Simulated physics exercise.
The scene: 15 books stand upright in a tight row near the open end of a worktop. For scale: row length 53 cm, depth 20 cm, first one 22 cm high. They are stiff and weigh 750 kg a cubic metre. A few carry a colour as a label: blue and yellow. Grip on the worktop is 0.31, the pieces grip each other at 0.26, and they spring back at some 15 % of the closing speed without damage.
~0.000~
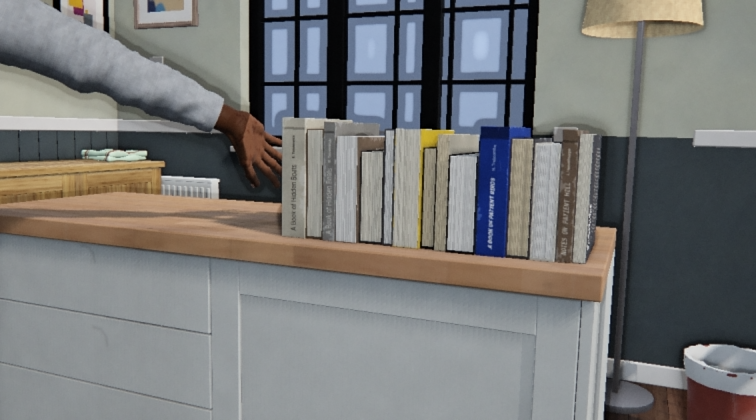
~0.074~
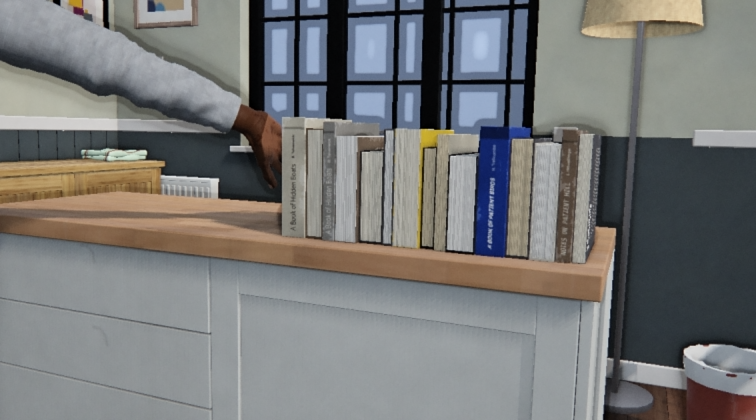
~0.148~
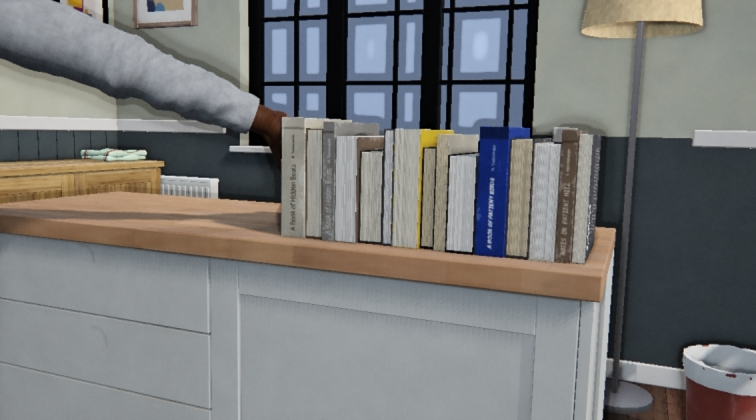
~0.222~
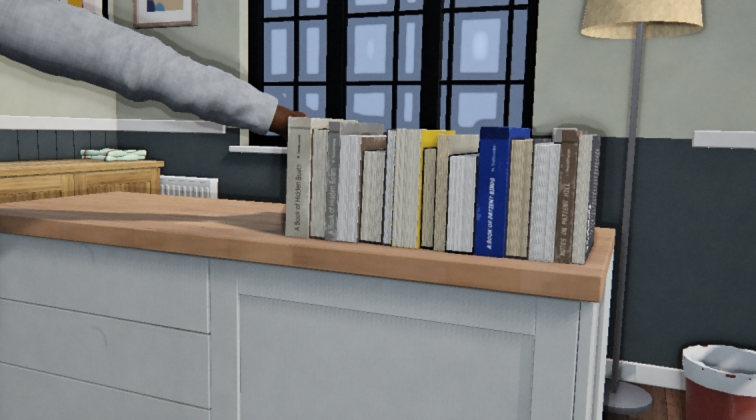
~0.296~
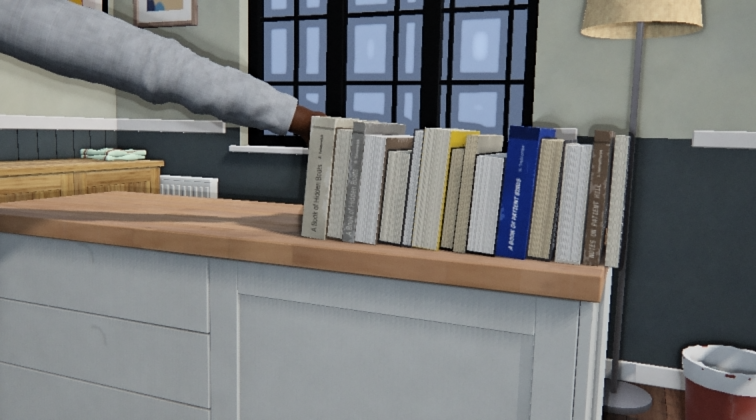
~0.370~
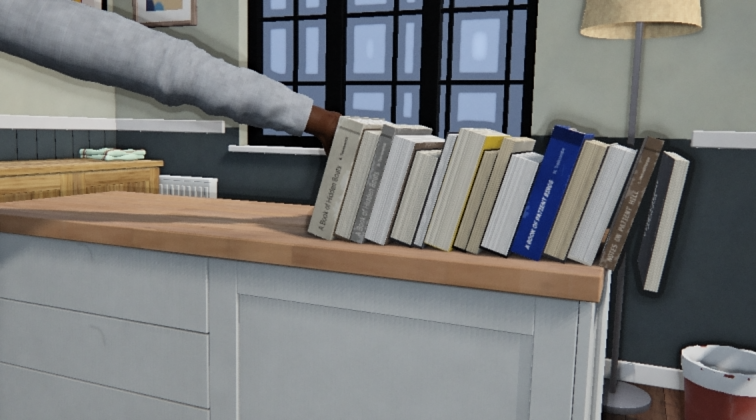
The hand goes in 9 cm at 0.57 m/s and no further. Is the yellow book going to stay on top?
That book is still on top.
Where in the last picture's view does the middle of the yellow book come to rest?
Near (512, 202).
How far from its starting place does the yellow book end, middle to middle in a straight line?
Some 15 cm.
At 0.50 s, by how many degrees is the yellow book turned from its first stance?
About 40°.
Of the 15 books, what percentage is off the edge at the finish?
About 35 per cent.
By 0.50 s, 1 of the 15 books off the edge; yellow book tilted 36°; blue book tilted 39°.
By 0.74 s, 5 of the 15 books off the edge; yellow book tilted 48°; blue book upside down.
When it is over (1.2 s), 5 of the 15 books off the edge; yellow book tilted 52°; blue book on its side. In pixels of the last frame, middles, yellow book near (513, 202).
